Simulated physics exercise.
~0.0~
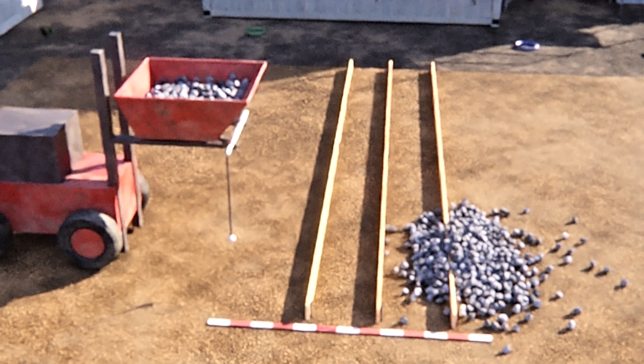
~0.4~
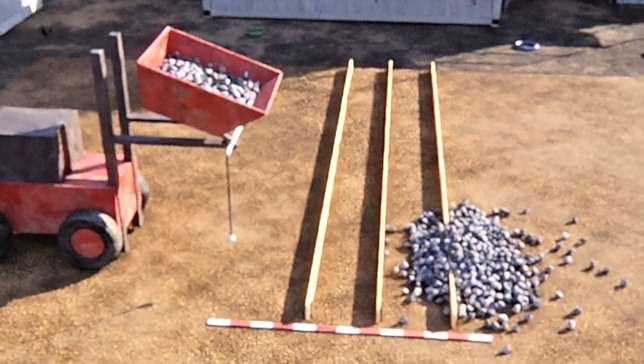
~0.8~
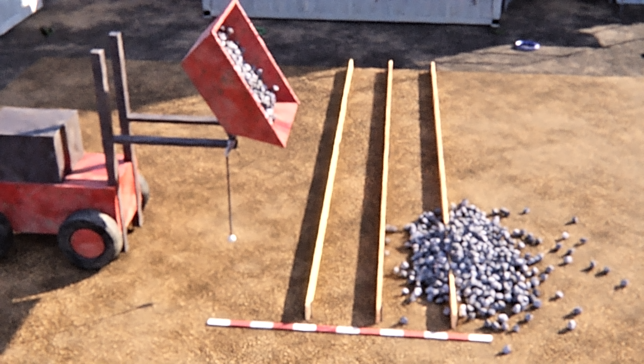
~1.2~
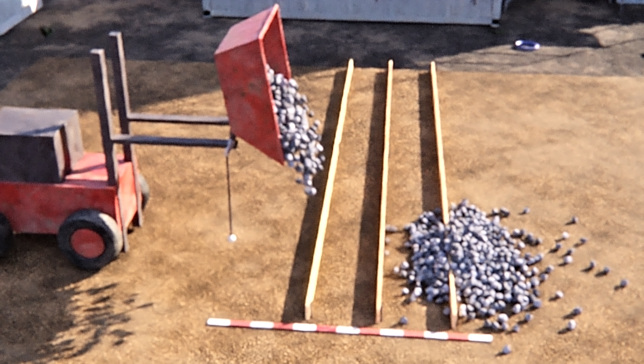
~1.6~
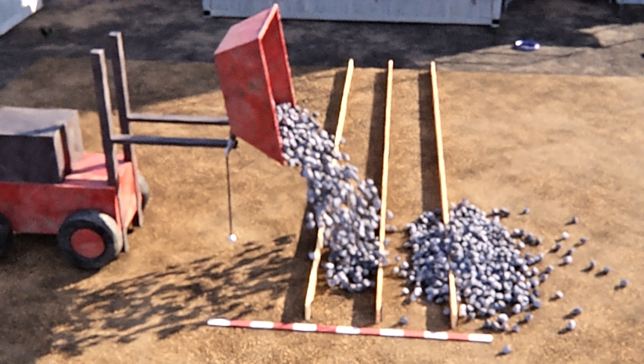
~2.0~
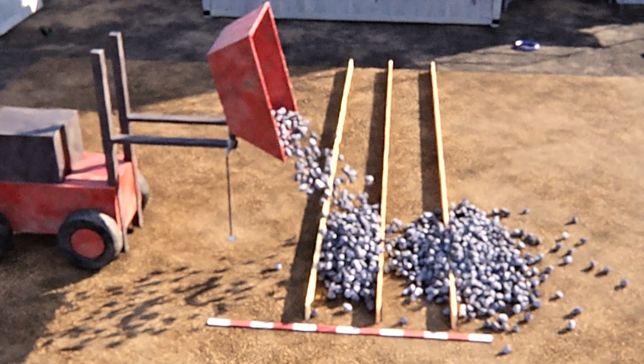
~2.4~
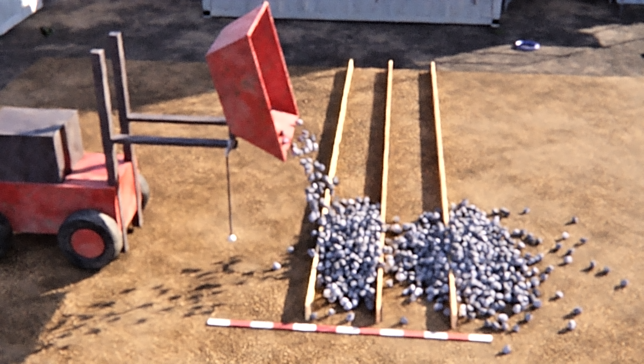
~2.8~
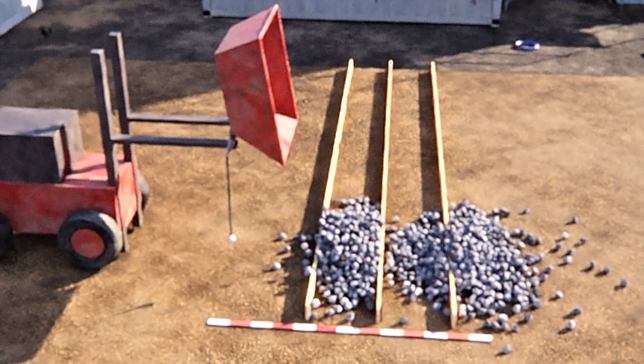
At the start, a red fork truck on the left holds a raised skip of grey stones, while an earlier heap lies to the right across the last of three long boards. The skip tips forward to the right, and the stones slide toward its lower edge. Once it is steeply tilted, they pour out in a thick stream, landing mostly between the first two boards. The skip rocks slightly as the stream thins to a trickle. Finally the skip hangs empty and steeply tipped, with a new heap filling part of the near bay, a few stones left of the first board, and its right side meeting the older heap.
